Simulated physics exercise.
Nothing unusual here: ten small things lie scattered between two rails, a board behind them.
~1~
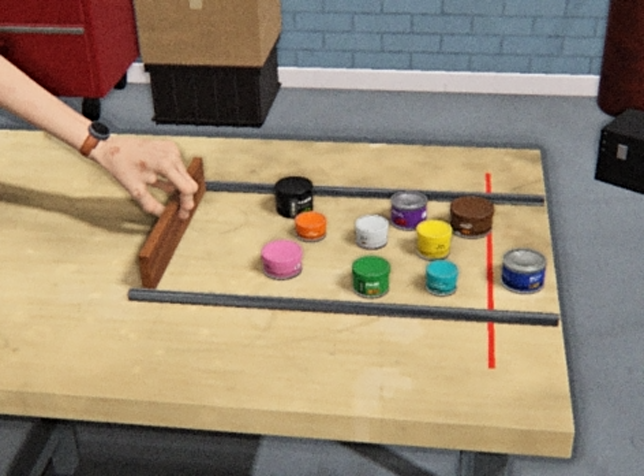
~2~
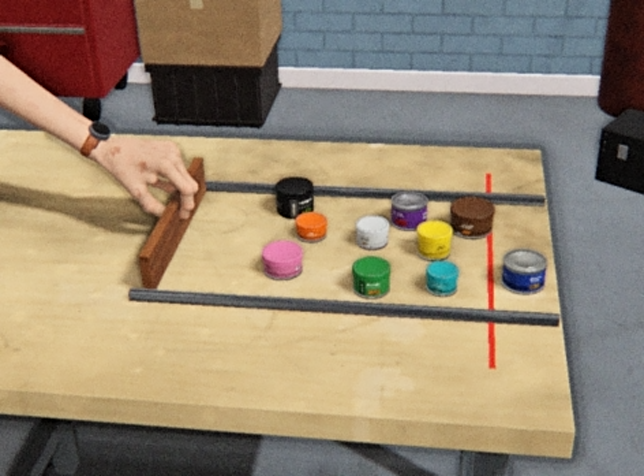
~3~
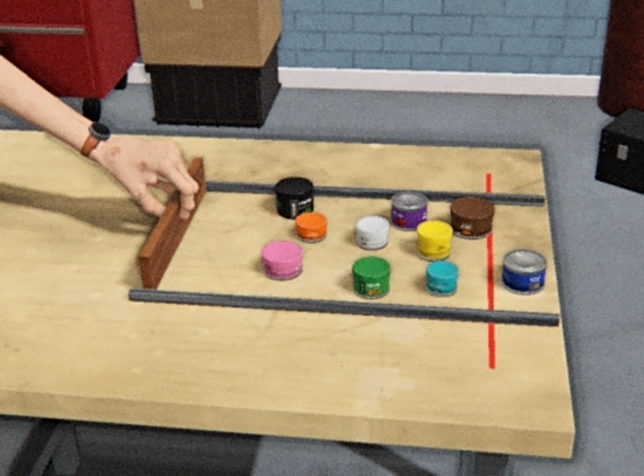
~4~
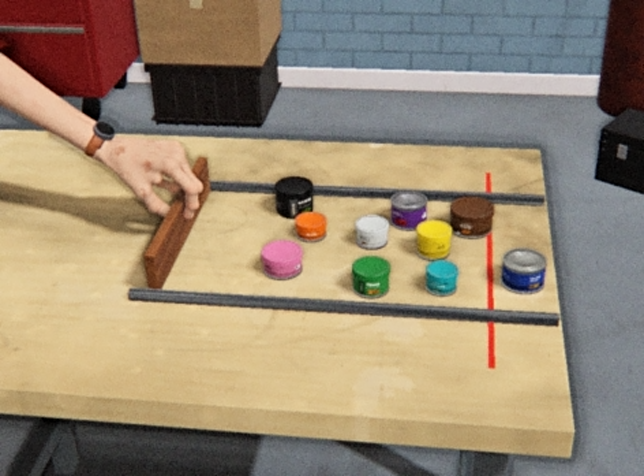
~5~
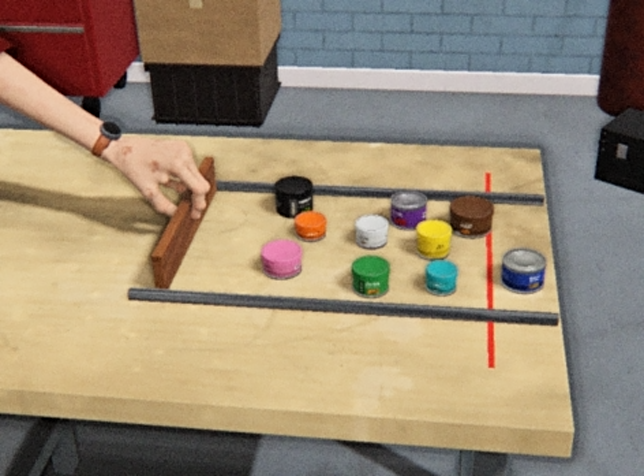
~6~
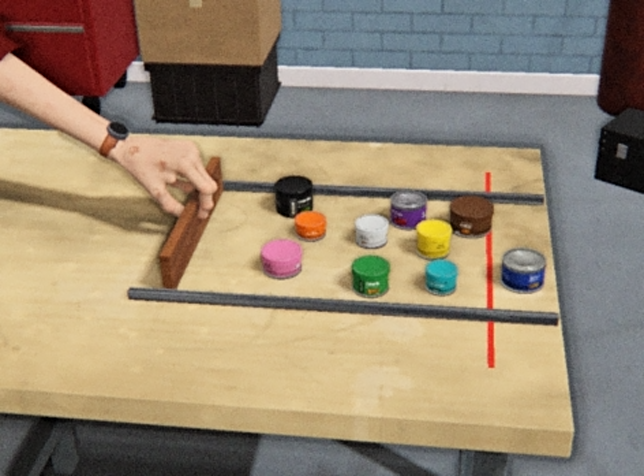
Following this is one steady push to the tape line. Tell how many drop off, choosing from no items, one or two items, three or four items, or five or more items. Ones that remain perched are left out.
The count that drops over the edge is just one or a pair.
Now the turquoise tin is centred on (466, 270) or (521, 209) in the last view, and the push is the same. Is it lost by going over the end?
Well, the turquoise tin stays aboard in the first case and stays aboard in the second.
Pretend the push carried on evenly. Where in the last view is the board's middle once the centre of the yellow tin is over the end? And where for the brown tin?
Yellow tin over the end: About (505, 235). Brown tin over the end: About (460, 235).
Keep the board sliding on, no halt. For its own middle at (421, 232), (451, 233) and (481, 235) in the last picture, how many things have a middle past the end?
The counts are 0, 0 and 2, in that order.
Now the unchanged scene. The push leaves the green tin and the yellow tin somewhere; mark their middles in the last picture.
Final positions - green tin around (510, 292), yellow tin around (539, 256).
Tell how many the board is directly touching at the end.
Tally at the end: 4.
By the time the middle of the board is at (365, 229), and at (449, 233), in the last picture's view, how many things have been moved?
The count reaches 7 first and 10 second.
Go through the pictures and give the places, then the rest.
Blue pot (524, 271); brown tin (471, 218); turquoise tin (442, 278); board (175, 220); tape (490, 255), in the first picture.
Brown tin (472, 218); white tin (372, 233), in the second picture.
Turquoise tin (442, 279); pink tin (283, 261), in the third picture.
Blue pot (524, 271); purple tin (409, 211), in the fourth picture.
Brown tin (471, 217); board (187, 220), in the fifth picture.
Blue pot (523, 270); brown tin (471, 217); turquoise tin (441, 278); board (194, 220); tape (489, 254), in the sixth picture.
Early on, none off yet; blue pot at rest near (523, 270); brown tin at rest near (471, 217); turquoise tin at rest near (441, 278).
A while later, none off yet; blue pot at rest near (523, 270); brown tin travelled about its own width near (525, 226); turquoise tin travelled about its own width near (482, 280).
Finally, the number that fall off is one or two; lost, brown tin and blue pot.
